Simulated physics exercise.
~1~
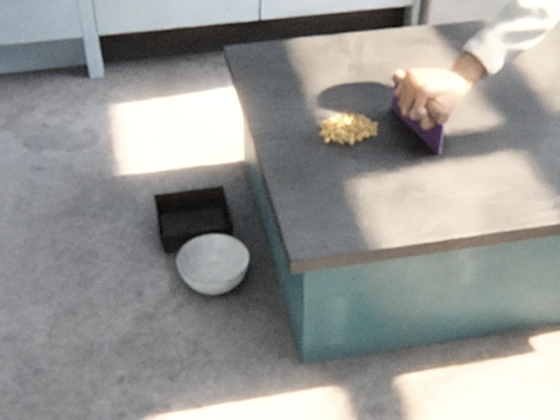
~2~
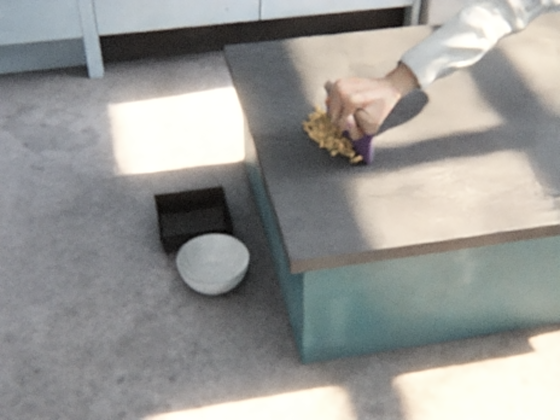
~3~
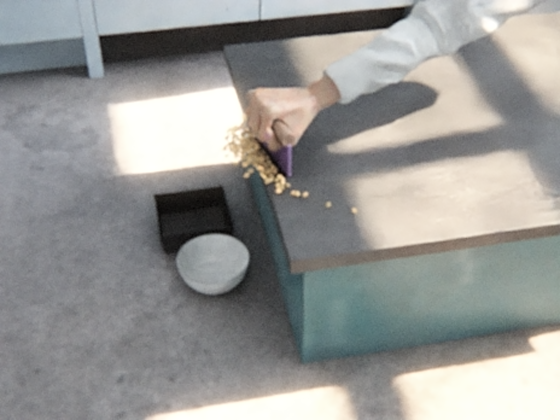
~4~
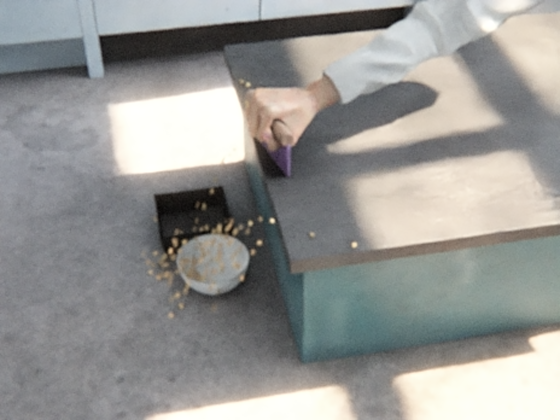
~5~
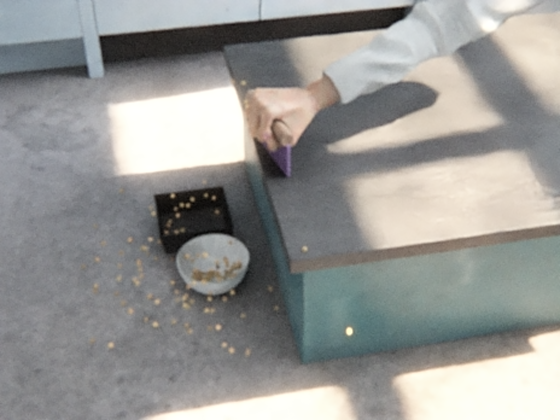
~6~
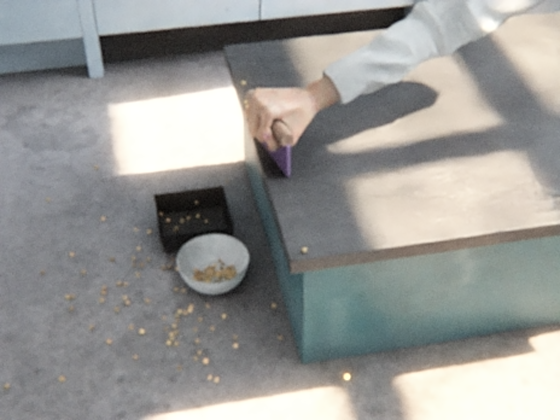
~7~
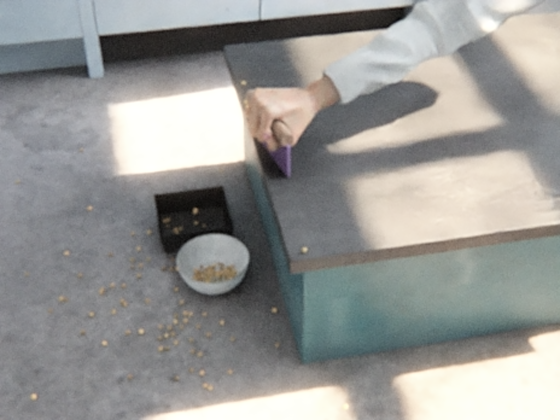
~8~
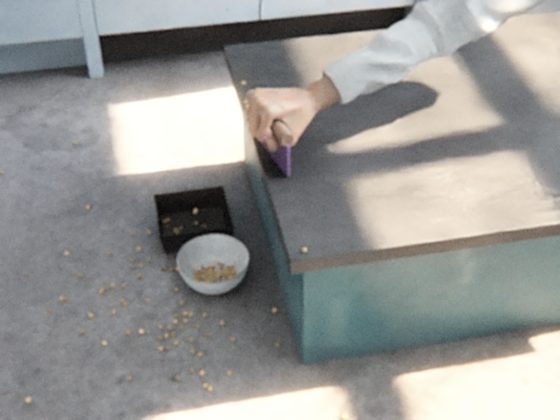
At the start, a hand in a pale sleeve holds a purple scraper beside a small heap of dried chickpeas on a grey-topped teal block, with a white bowl and a black tin on the floor to the left. The hand sweeps the chickpeas leftward to the edge, leaving a few stragglers behind. The scraper stops there as the heap spills over and scatters downward. Some chickpeas land in the bowl and fewer in the tin, while many bounce and spread across the floor. At the end, the hand stays at the edge, and very few remain on top.
